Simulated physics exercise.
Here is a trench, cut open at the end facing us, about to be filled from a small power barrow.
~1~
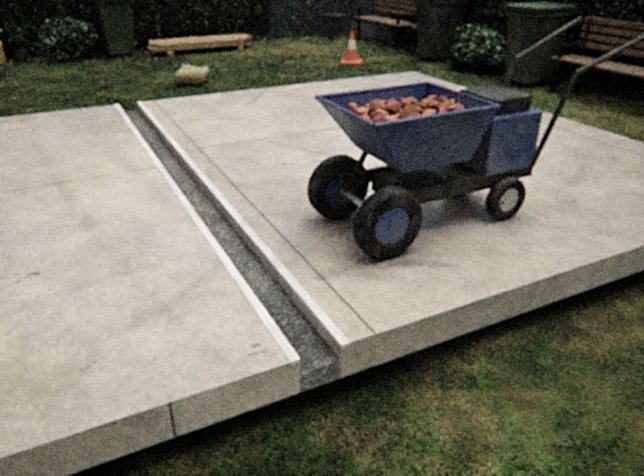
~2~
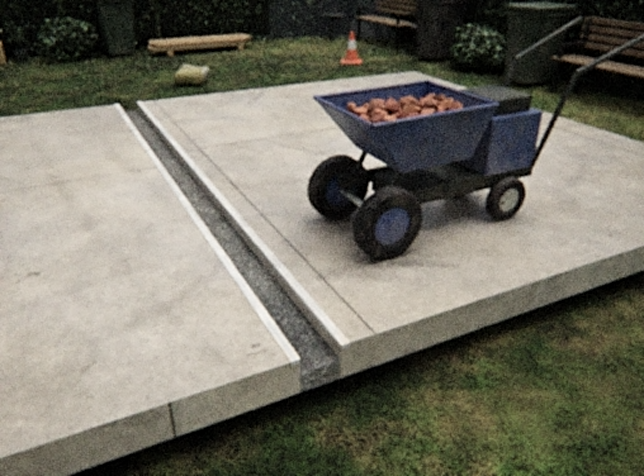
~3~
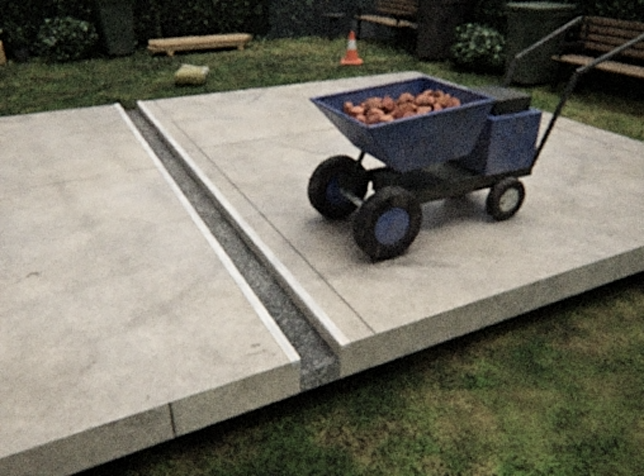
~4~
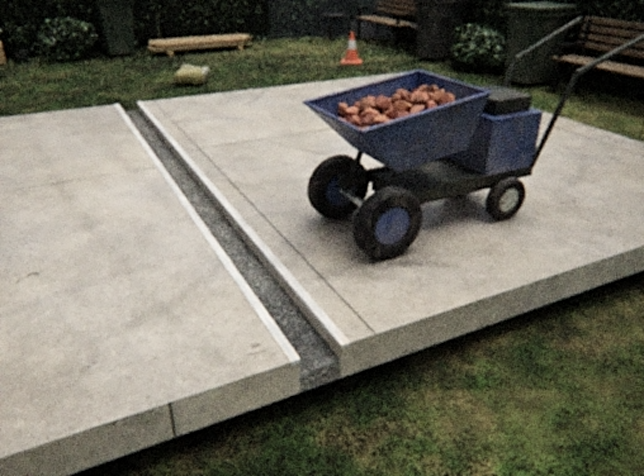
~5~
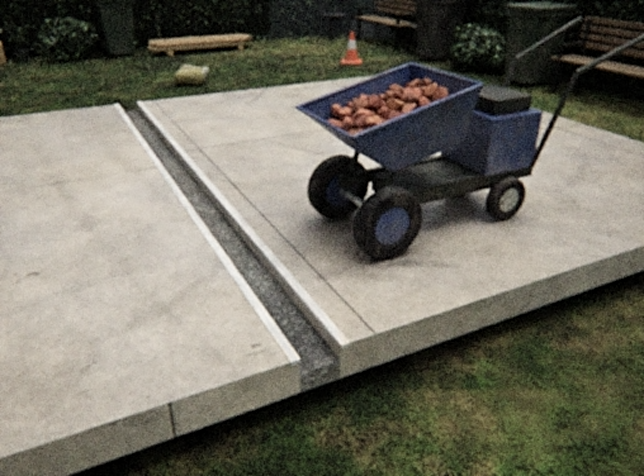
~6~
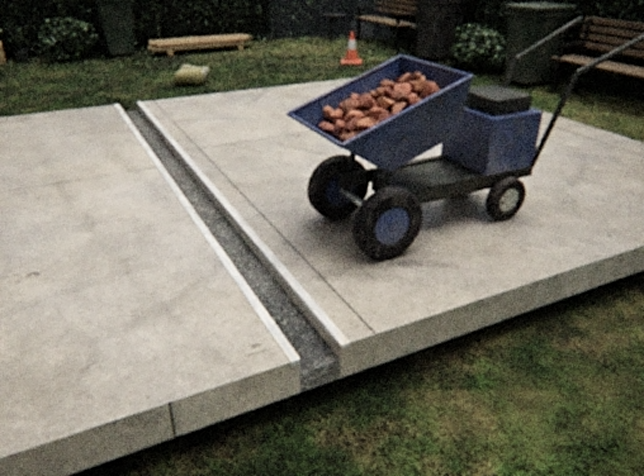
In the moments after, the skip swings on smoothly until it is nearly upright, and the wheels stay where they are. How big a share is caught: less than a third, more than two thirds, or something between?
Between the edges lies from one third to two thirds of the load.
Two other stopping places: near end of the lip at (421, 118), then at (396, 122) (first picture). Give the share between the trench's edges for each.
Near 30 % and 50 %.
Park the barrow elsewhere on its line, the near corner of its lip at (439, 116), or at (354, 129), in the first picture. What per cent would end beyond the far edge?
In turn 0 and 60 in a hundred.
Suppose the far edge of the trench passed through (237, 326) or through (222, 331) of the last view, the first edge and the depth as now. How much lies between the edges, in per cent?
About 80 and 90 per cent.
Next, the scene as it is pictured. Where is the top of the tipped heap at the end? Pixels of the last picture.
Close to (244, 234).
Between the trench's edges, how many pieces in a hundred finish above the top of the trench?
About 60 per cent.
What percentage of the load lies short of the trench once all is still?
Close to 10 per cent.
Soon after the last picture, skip tipped steeply; all in the skip.
A little later, skip tipped steeply; nearly all in the skip; a small part in or heaped over the trench; a stray few beyond it; a stray few falling.
Later still, skip tipped right over; about a third in the skip; a stray few short of the trench; about a third in or heaped over the trench; about a quarter beyond it.
By the end, skip tipped right over; a stray few in the skip; a small part short of the trench; about half in or heaped over the trench; about a third beyond it.
